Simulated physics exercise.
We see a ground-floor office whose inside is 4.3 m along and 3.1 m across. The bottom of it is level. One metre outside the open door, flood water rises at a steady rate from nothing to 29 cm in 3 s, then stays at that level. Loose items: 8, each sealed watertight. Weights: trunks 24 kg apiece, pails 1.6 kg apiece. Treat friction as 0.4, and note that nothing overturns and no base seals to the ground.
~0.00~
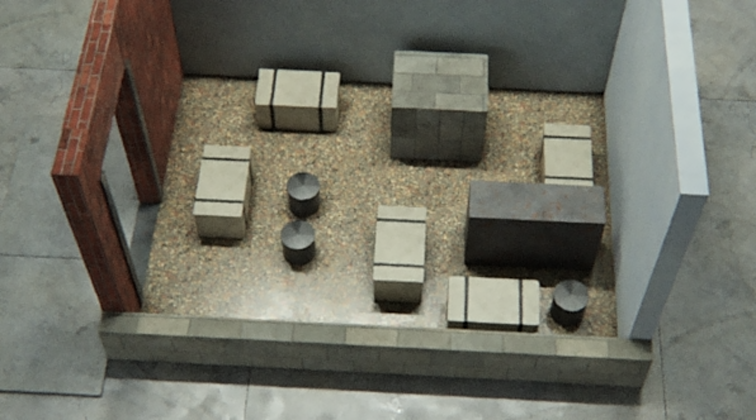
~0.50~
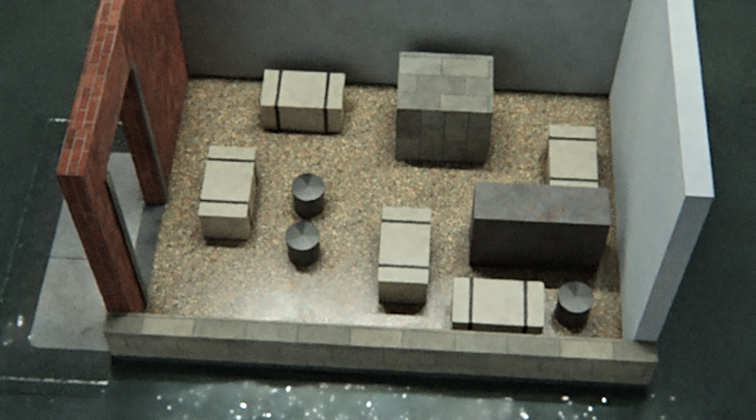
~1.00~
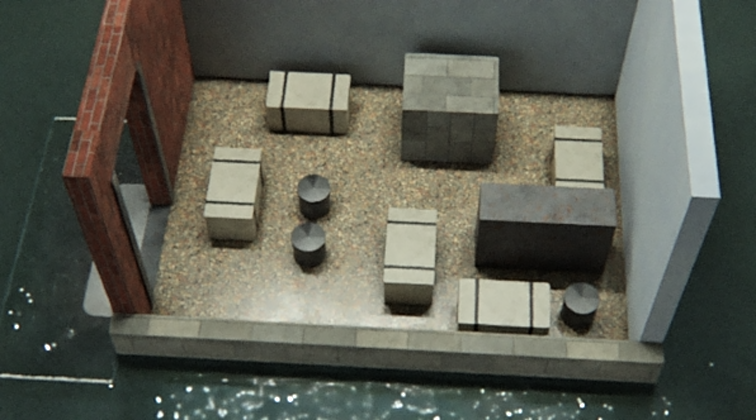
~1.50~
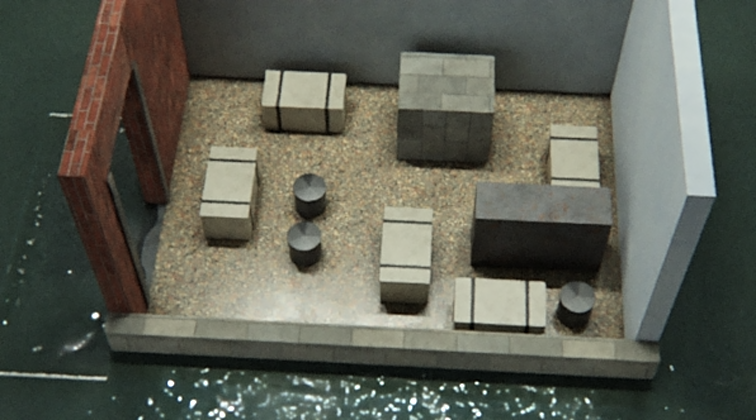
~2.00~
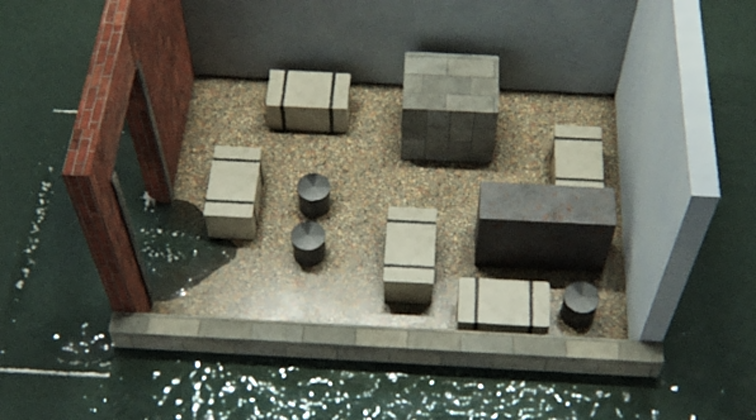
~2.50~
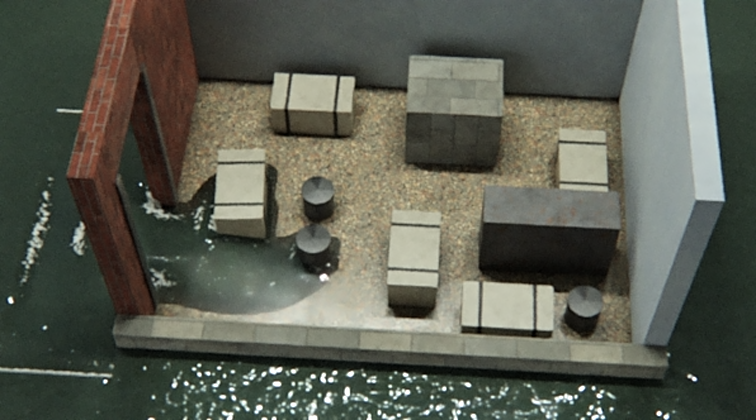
Dark water spread around a small roofless room with one brick wall, then came in through the doorway on the left and crept across the speckled floor around a pale trunk and two pails.
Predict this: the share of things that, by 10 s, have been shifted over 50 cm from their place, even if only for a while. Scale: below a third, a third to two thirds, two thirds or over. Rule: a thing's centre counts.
The portion reaches two thirds.
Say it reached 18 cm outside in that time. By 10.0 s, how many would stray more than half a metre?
You'd get 5 in that case.
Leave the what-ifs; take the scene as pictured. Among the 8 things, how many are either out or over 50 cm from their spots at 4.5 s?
Count: 3.
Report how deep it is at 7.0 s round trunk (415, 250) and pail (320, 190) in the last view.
Depths: Near 13 cm, then near 8 cm.
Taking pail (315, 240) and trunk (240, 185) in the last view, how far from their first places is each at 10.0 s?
Shifts: 200 cm / 120 cm.
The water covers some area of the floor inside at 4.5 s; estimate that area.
I'd put it close to 8.5 m2.
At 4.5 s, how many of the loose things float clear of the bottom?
It comes to 2.
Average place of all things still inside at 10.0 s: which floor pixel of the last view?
Close to pixel (492, 196).
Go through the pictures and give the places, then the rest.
In the first picture, a trunk at (223, 180), on the bottom; a pail at (298, 234) rests on the ground; 0.0 m2 under water; 0 of 8 have shifted.
In the second picture, a trunk at (228, 181) rests on the ground; a pail at (302, 235) rests on the ground; 0.0 m2 under water; 0 of 8 have shifted.
In the third picture, a trunk at (233, 182), on the bottom; a pail at (308, 237), on the bottom; 0.0 m2 under water; 0 of 8 have shifted.
In the fourth picture, a trunk at (229, 181), on the bottom; a pail at (304, 236) rests on the ground; 0.0 m2 under water; 0 of 8 have shifted.
In the fifth picture, a trunk at (233, 181), on the bottom; a pail at (308, 235) rests on the ground; water covers 0.4 m2; 0 of 8 have shifted.
In the sixth picture, a trunk at (240, 183), on the bottom; a pail at (313, 238) rests on the ground; 1.3 m2 under water; 0 of 8 have shifted.
After 3.5 s 3 of 8 are over 50 cm from their spots; 1 afloat.
After 4.5 s 3 of 8 are over 50 cm from their spots; 2 afloat.
After 7.0 s 5 of 8 are over 50 cm from their spots; 7 afloat.
After 10.0 s 6 of 8 are over 50 cm from their spots, and 7 have been at some point; 8 afloat.
